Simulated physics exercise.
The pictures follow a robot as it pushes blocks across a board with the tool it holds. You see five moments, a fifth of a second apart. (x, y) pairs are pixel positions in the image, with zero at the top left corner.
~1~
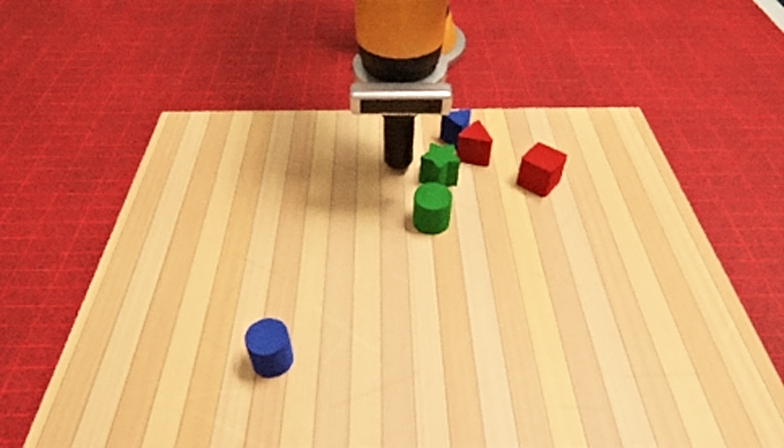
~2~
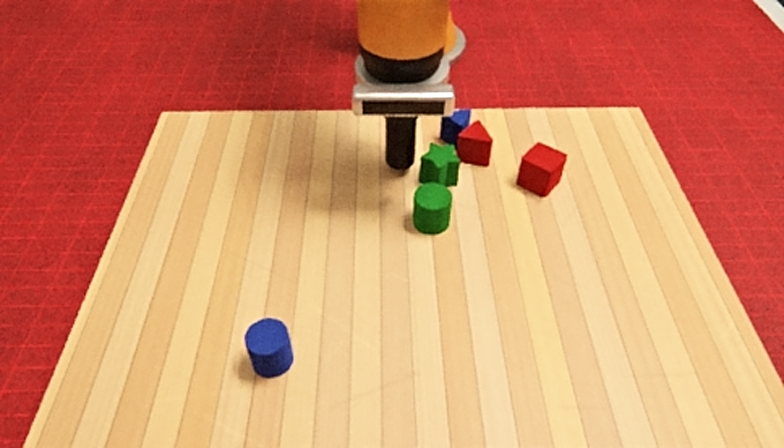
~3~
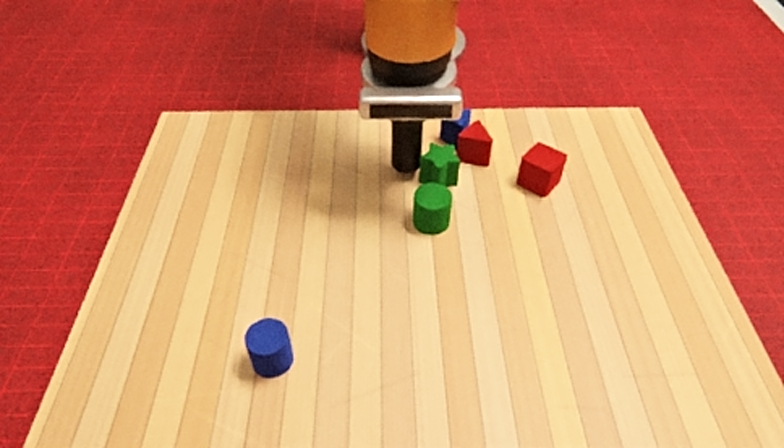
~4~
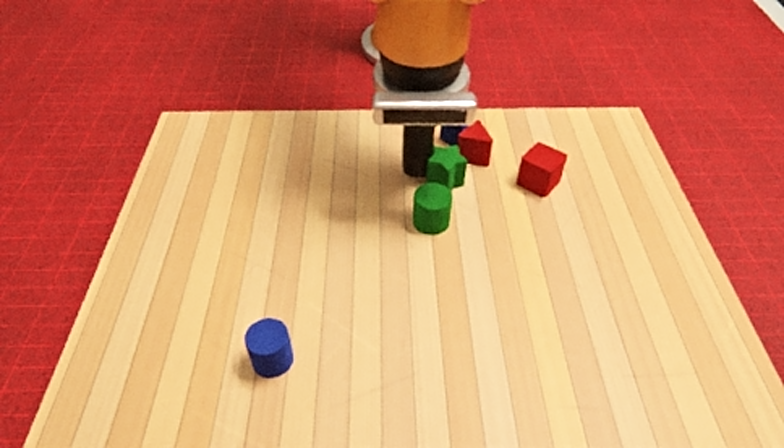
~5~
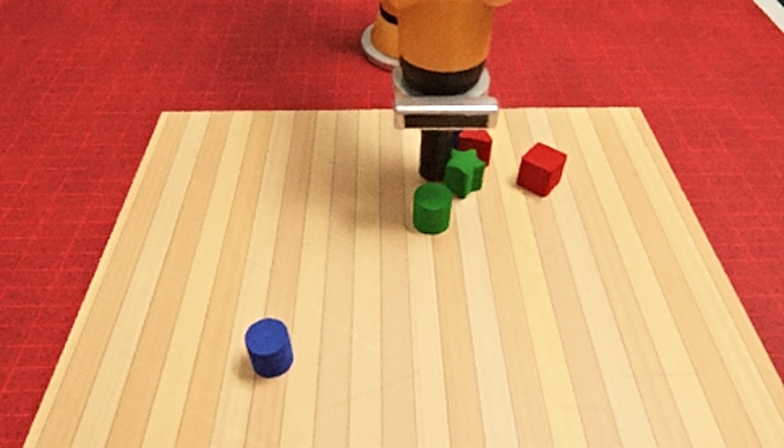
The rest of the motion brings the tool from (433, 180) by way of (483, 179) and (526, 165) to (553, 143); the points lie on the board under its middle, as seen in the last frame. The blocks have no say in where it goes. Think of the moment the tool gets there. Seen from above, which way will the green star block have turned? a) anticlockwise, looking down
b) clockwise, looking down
It's b.
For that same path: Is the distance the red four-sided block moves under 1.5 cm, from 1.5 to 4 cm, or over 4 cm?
Middling, 1.5 to 4 cm.
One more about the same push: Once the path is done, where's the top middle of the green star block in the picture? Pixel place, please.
The spot you're after is about (531, 165) in the image.
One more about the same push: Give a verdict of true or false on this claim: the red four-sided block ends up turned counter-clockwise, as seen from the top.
True - the claim holds.
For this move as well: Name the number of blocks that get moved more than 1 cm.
Most likely two.
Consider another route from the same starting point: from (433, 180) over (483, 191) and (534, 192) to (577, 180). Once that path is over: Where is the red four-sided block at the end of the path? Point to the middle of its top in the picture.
At the end it should sit near (607, 137).
The first path, step by step. One third of the way, tool (486, 170); green star block (516, 163), turned 15° clockwise; red four-sided block (553, 156).
Two thirds of the way, tool (528, 157); green star block (531, 165), turned 60° clockwise; red four-sided block (567, 159), turned 40° anticlockwise.
At the end, tool (555, 135); green star block (531, 165), turned 60° clockwise; red triangular block in place; red four-sided block (567, 159), turned 40° anticlockwise.
